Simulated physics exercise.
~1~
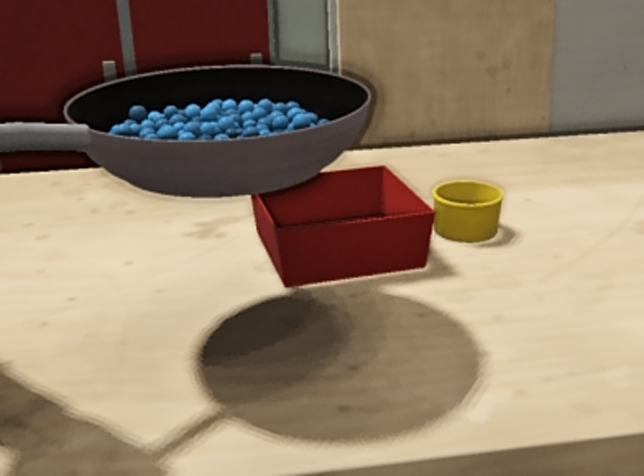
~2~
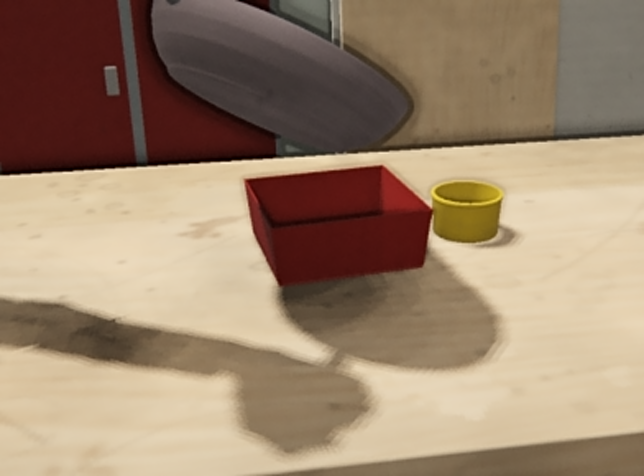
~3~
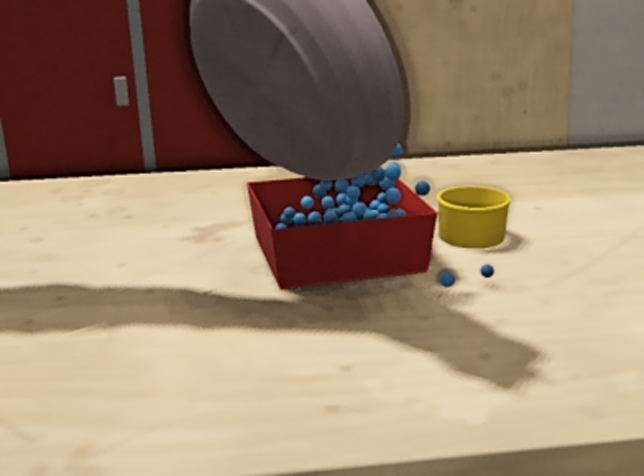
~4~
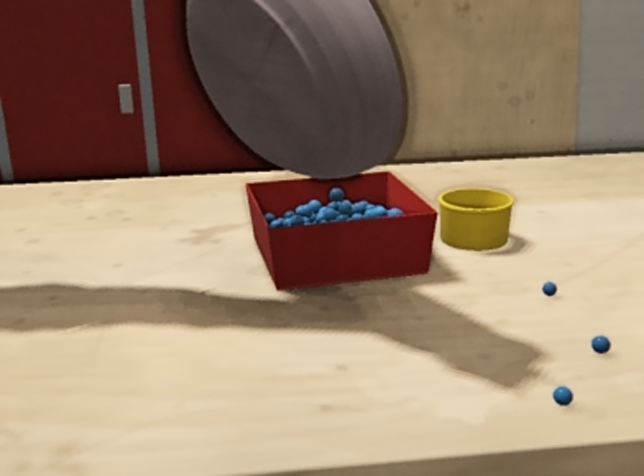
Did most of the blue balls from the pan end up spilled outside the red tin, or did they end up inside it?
Most of them ended up inside the red tin. Only a few strays rolled across the table, and the yellow dish did not get any real share.
